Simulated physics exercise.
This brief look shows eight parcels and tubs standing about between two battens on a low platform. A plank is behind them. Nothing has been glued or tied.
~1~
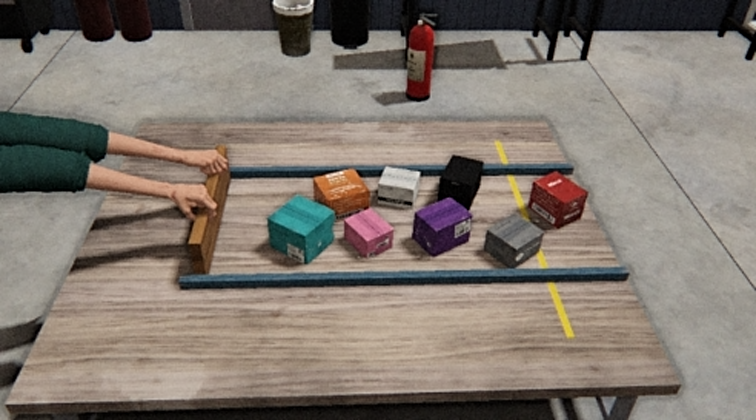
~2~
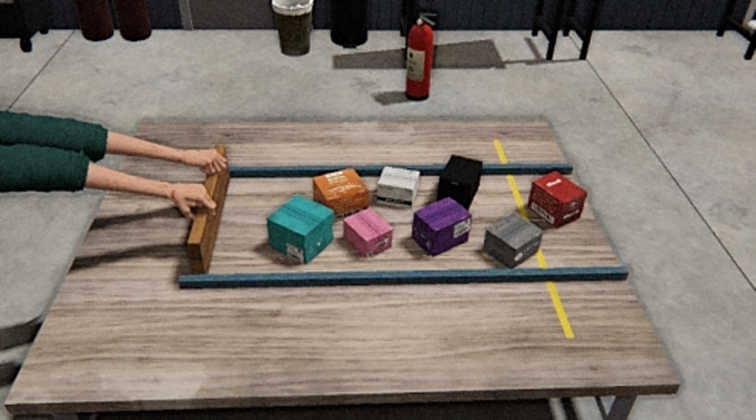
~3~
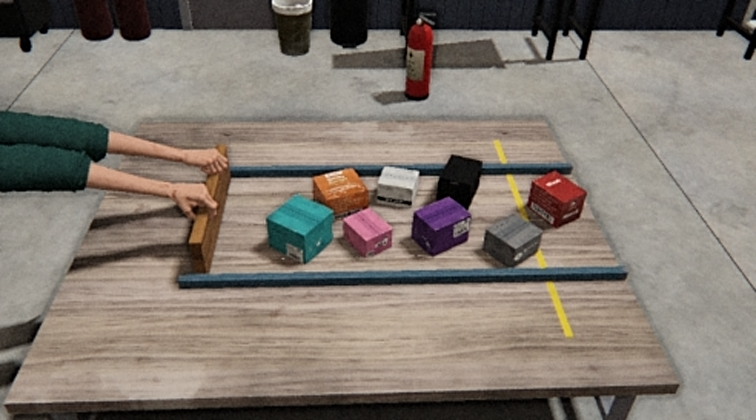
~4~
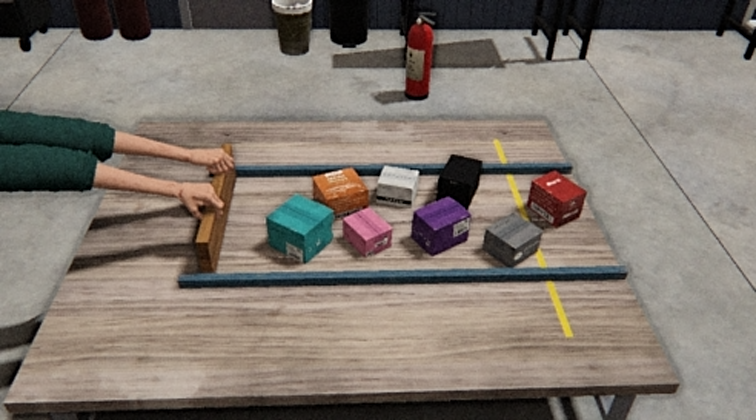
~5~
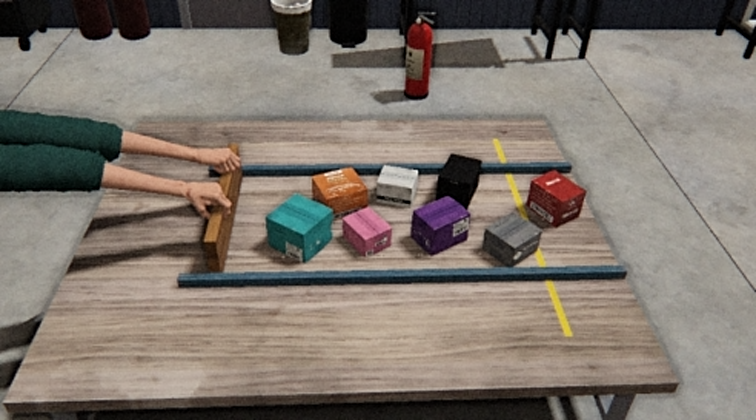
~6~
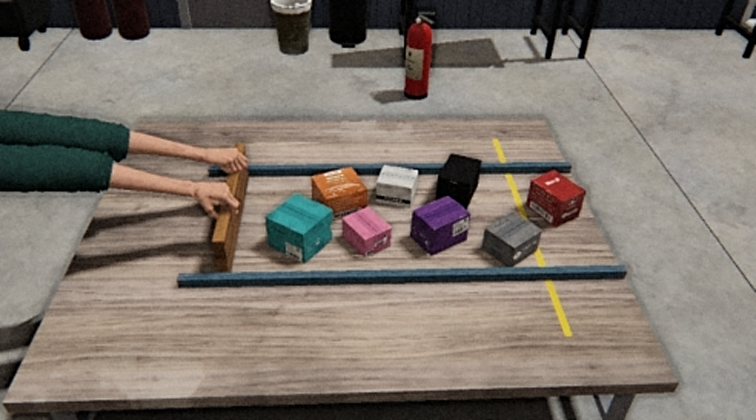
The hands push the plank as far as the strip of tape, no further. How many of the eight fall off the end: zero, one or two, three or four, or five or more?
The count that fall off is at least three and at most four.
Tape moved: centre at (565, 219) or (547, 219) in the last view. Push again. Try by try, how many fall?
Counts: 6, 6.
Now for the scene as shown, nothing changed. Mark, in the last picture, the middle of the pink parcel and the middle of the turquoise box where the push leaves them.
Taking them in turn, first comes (592, 222), then (556, 220).
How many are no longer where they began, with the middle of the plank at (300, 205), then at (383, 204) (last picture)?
By then 2, and 7.
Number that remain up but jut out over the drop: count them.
3 overhanging.
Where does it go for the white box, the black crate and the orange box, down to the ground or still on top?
Check each: White box stays, black crate falls away, orange box stays.
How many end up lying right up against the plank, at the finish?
Looks like 2 of them, all told.
Soon after, none off yet; red box at rest near (555, 198); grey parcel at rest near (511, 239); black crate at rest near (459, 181).
After that, none off yet; red box at rest near (555, 198); grey parcel displaced a little near (535, 245); black crate displaced about its own width near (490, 178).
And then, none off yet; red box displaced about its own width near (593, 198); grey parcel displaced about its own width near (554, 250); black crate displaced well along near (555, 175).
In the end, the number that fall off is three or four; gone, purple box, black crate and red box.
